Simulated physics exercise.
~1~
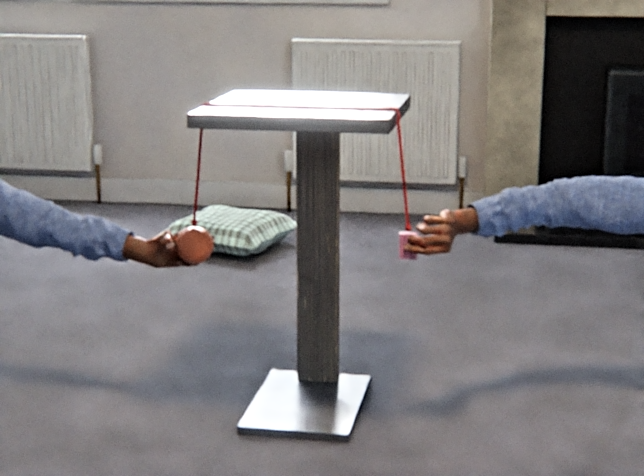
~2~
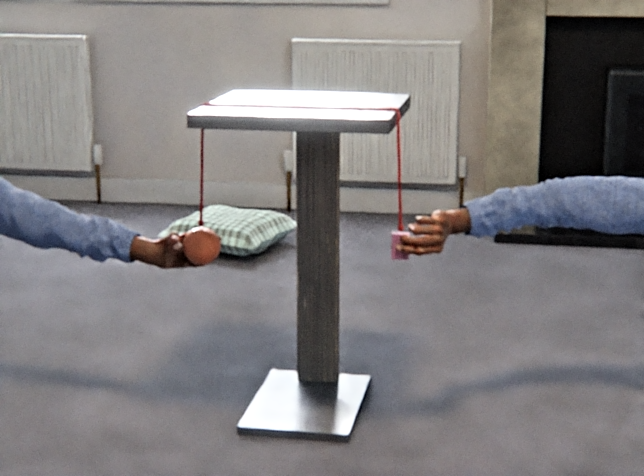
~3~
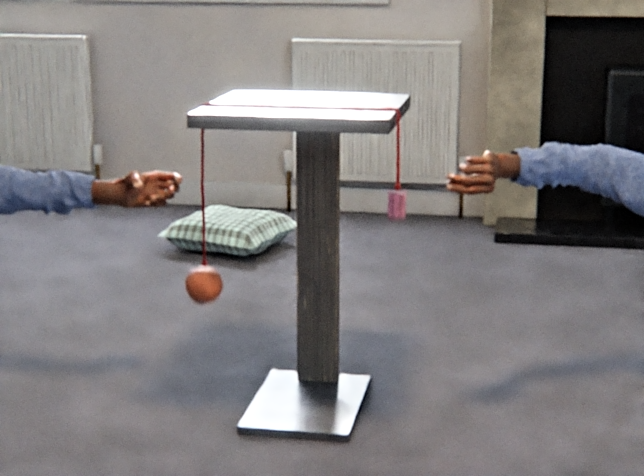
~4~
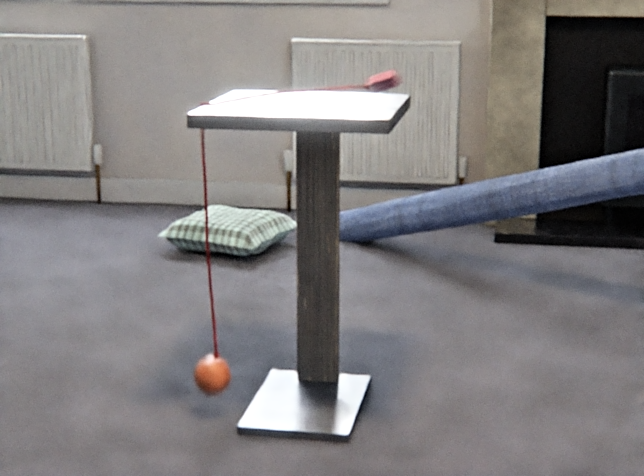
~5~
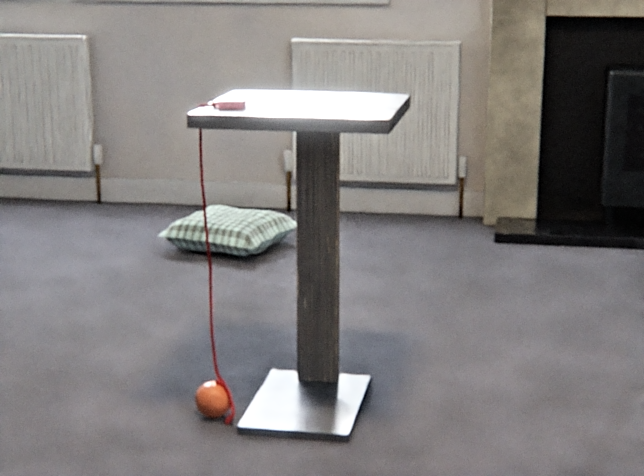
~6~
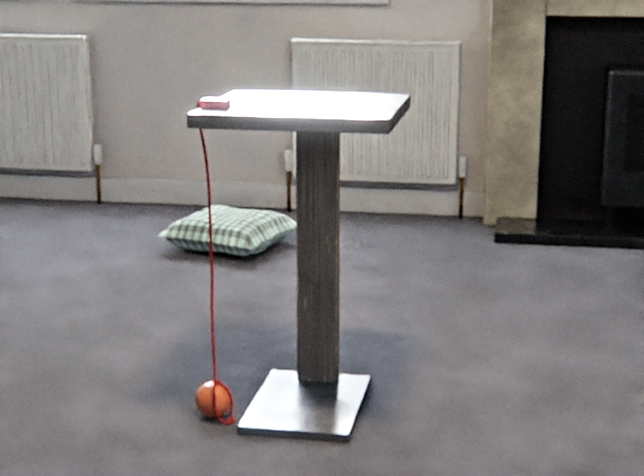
Two hands held an orange and a small pinkish matchbox on a red string draped across a small table, then let go. The orange dropped to the floor on the left, pulling the matchbox up onto the tabletop, where it slid to the left edge and stayed.
